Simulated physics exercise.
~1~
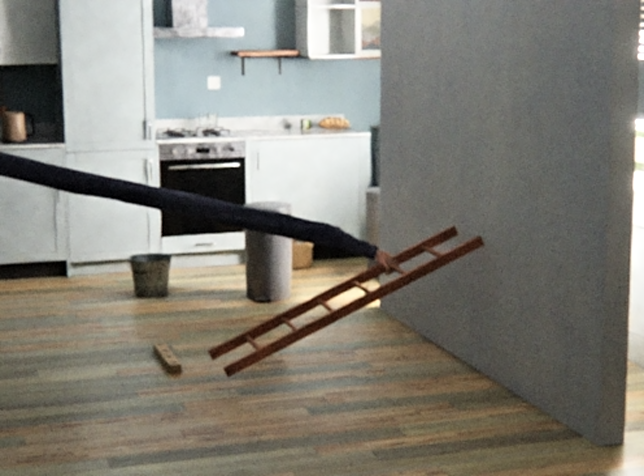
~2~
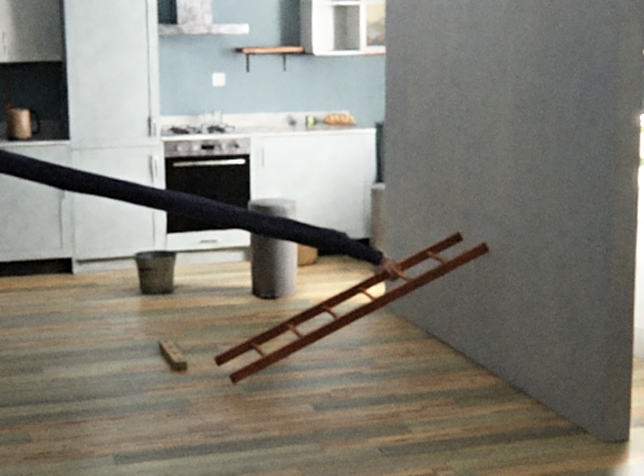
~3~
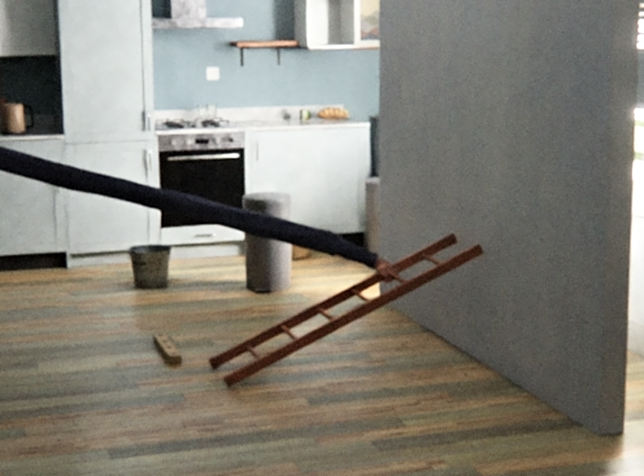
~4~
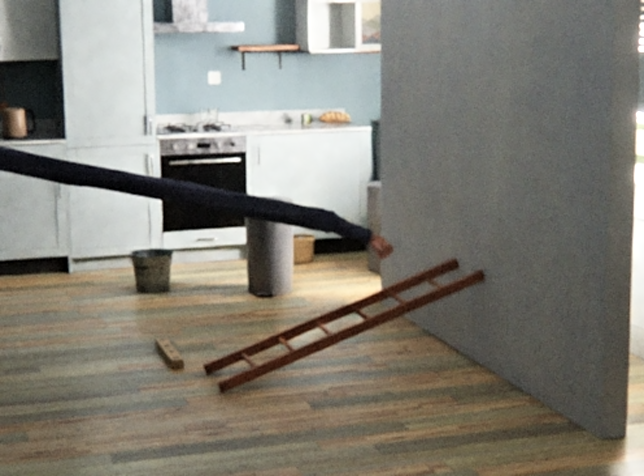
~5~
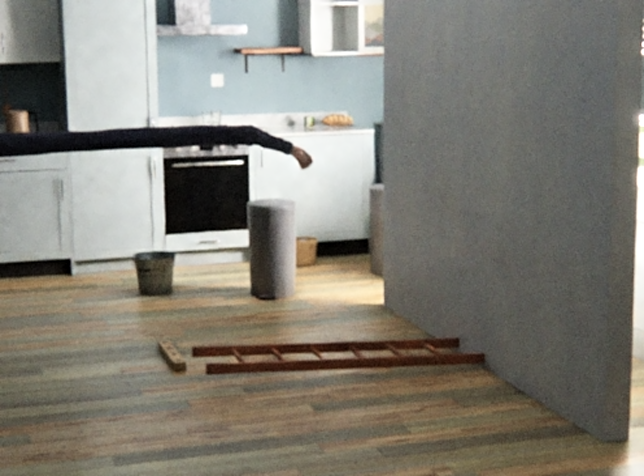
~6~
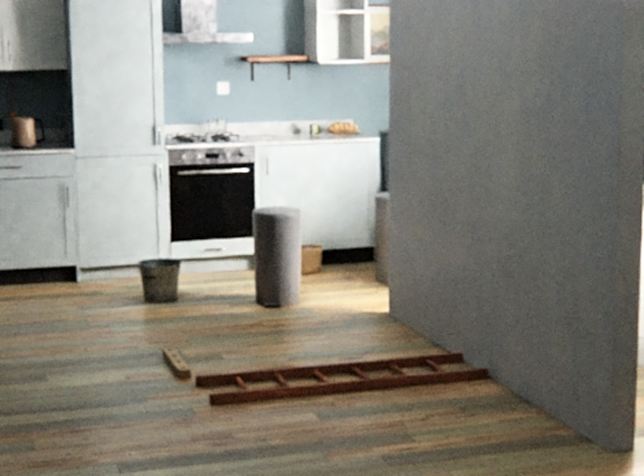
A dark-sleeved arm held a reddish-brown ladder at a slant against a grey wall, then let go and drew back to the left, and the ladder slipped down and ended up flat on the wooden floor near a small strip of wood.
